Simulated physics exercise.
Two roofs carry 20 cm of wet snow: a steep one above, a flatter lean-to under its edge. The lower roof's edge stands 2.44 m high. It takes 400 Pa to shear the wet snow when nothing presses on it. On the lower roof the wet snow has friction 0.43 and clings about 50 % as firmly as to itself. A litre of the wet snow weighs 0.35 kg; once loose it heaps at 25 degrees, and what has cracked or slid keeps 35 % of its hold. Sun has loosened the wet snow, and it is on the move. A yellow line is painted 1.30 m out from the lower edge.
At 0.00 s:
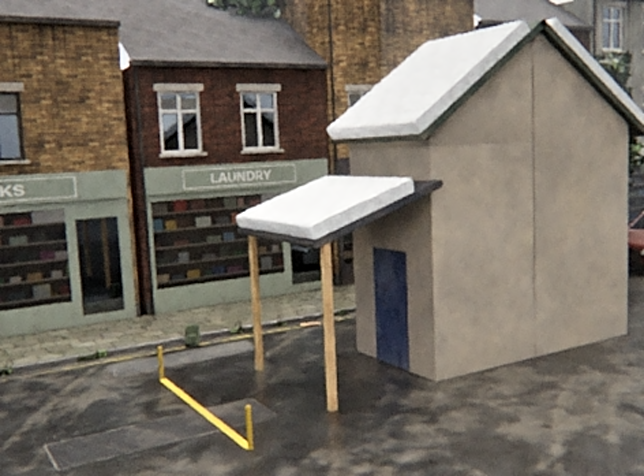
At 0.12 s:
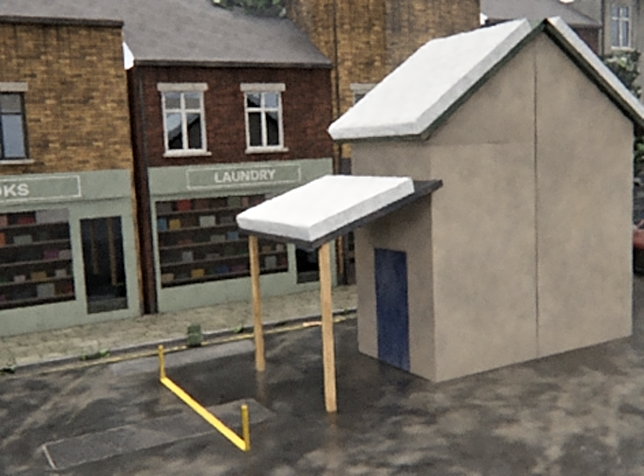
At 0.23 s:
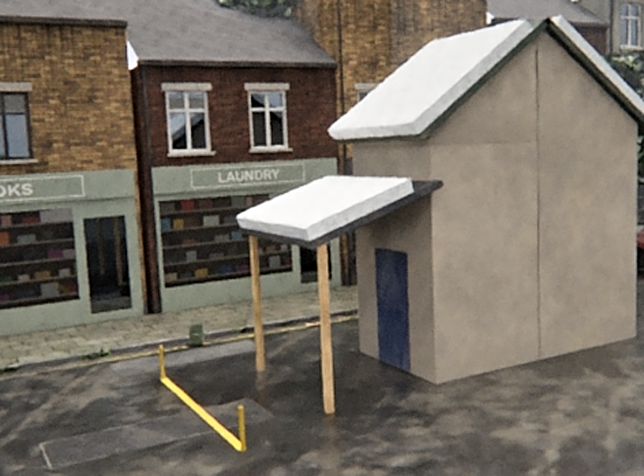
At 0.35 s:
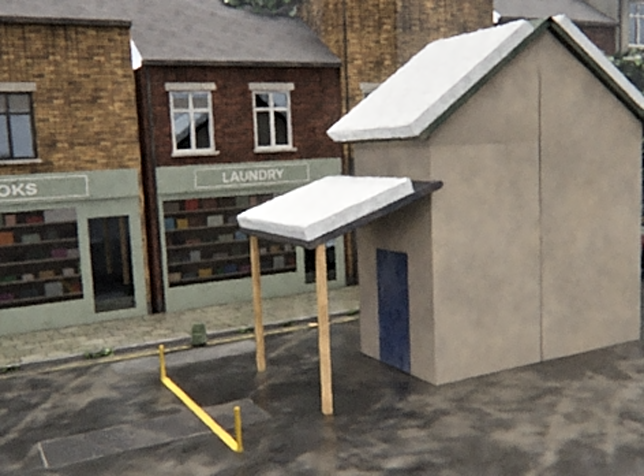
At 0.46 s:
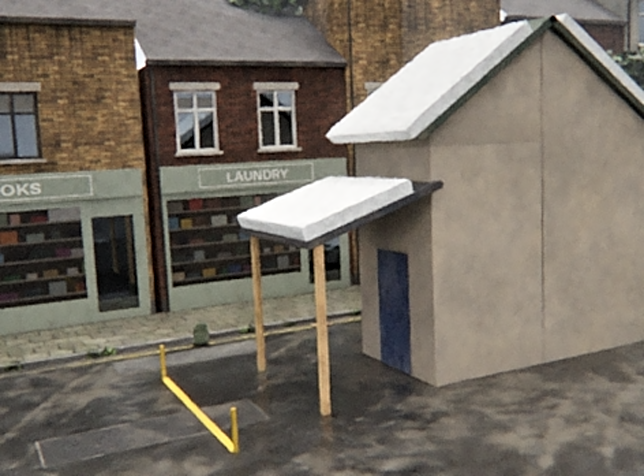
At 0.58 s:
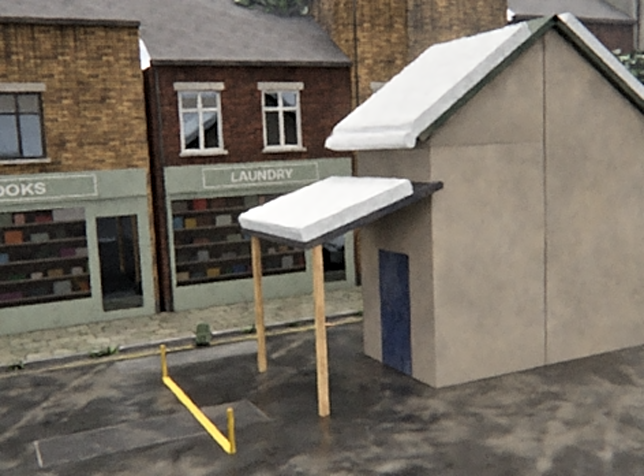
A small beige building with thick white snow on its steep roof and on a flatter lean-to stands on a dark wet yard, seen from slightly above. Wooden posts hold up the lean-to beside a blue door, a low yellow rail stands in front, and brick shops, one marked Laundry, line the left background. The upper snow creeps slightly down its slope to the left as the view shifts gently.
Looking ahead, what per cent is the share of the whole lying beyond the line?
Close to 8 per cent.
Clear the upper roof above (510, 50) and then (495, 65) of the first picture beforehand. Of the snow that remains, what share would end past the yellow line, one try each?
In that order: 1 %, 0 %.
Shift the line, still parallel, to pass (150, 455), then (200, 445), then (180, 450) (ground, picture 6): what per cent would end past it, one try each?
In turn about 0 %, 5 %, 2 %.
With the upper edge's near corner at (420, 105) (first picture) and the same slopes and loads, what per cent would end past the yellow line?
In that case some 25 per cent.
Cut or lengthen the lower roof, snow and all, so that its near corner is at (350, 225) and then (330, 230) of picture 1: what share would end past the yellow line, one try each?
In that order: 20 %, 12 %.
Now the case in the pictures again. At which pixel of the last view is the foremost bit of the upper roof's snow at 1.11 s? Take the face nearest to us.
At about (377, 186).
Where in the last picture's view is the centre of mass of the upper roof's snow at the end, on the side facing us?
At about (309, 296).
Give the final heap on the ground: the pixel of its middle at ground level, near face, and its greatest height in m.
Near (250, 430), some 0.2 m high.
After 1.11 s, none is below the lower edge and 0 % is past the line.
After 1.74 s, none is below the lower edge and 0 % is past the line.
After 2.37 s, none is below the lower edge and 0 % is past the line.
After 3.00 s, 25 % is below the lower edge and 0 % is past the line.
After 4.40 s, at the end, 36 % is below the lower edge and 8 % is past the line.
